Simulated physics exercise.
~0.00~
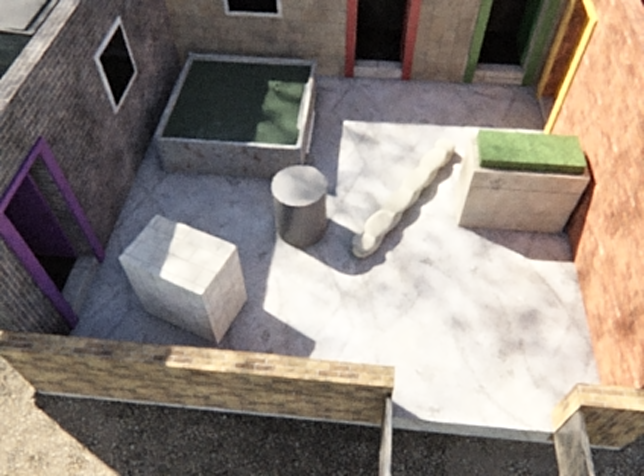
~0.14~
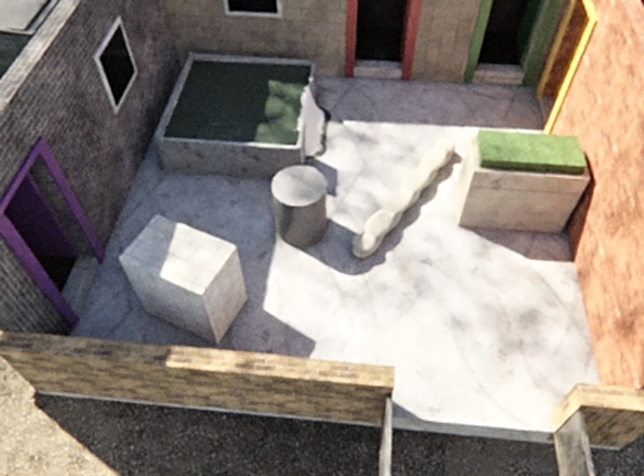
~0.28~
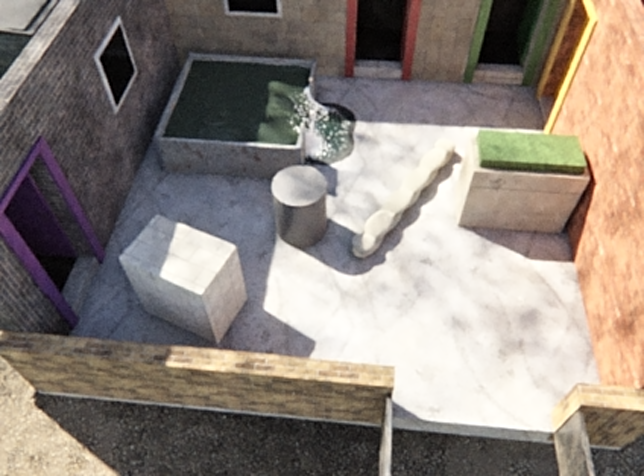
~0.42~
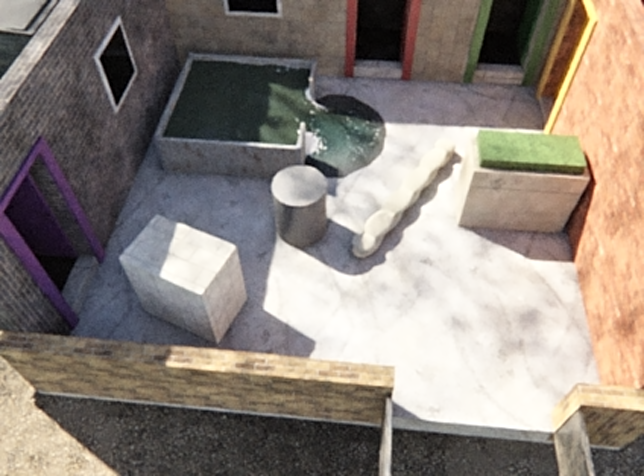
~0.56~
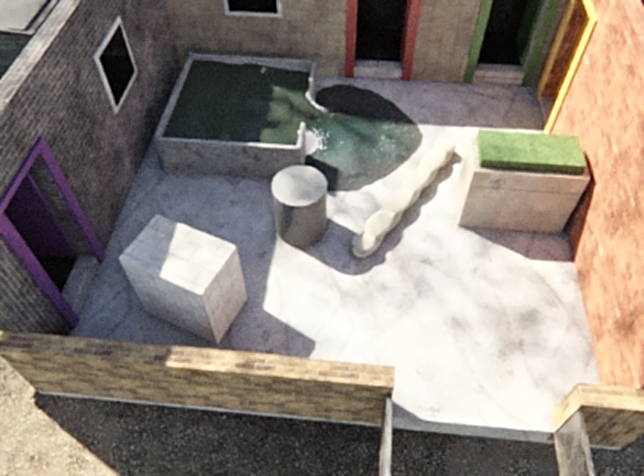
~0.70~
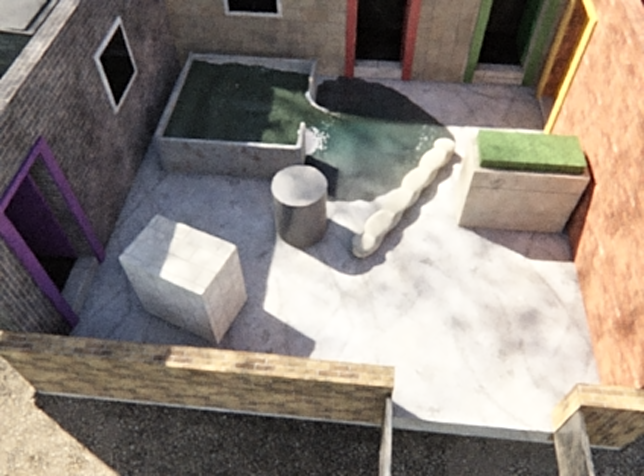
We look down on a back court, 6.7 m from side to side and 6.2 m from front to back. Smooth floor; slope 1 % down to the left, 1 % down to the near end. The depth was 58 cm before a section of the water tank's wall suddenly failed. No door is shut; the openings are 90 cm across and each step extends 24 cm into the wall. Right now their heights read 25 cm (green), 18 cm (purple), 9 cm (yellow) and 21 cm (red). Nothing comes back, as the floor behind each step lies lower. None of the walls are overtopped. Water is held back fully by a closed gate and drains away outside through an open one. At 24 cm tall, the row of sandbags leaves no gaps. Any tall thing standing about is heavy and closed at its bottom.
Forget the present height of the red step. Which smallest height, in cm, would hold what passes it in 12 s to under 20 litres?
It would have to be roughly 7 cm high.
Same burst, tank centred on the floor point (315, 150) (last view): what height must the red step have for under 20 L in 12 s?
Roughly 7.0 cm is needed.
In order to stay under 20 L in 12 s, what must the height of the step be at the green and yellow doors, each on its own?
About 19 cm at green and about 23 cm at yellow.
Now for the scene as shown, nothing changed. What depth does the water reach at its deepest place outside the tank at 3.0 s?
About 30 cm.
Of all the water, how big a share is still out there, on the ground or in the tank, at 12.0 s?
Remaining share: Around 84 %.
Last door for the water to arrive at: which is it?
I'd say the purple door.
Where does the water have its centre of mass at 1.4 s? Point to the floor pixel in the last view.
Roughly (283, 130).
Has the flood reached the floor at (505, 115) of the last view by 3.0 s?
At that moment it's submerged.
After 1.4 s water covers 25 % of the floor, deepest (34 cm) near (311, 135); 6 cm at the red door, 0 litres in over its 21 cm step.
After 3.0 s water covers 40 % of the floor, deepest (30 cm) near (507, 99); 8 cm at the red door, 0 litres in over its 21 cm step.
After 12.0 s water covers 85 % of the floor, deepest (12 cm) near (333, 218); 7 cm at the red door, 0 litres in over its 21 cm step.
At the red door as built, the water arrived by 1.0 s and peaked near 9 cm at 1.8 s.
With a step of 6.5 cm, 29 litres would have come in within the 12 s; with 8.5 cm, 8 litres. So under 20 litres takes about 7 cm.
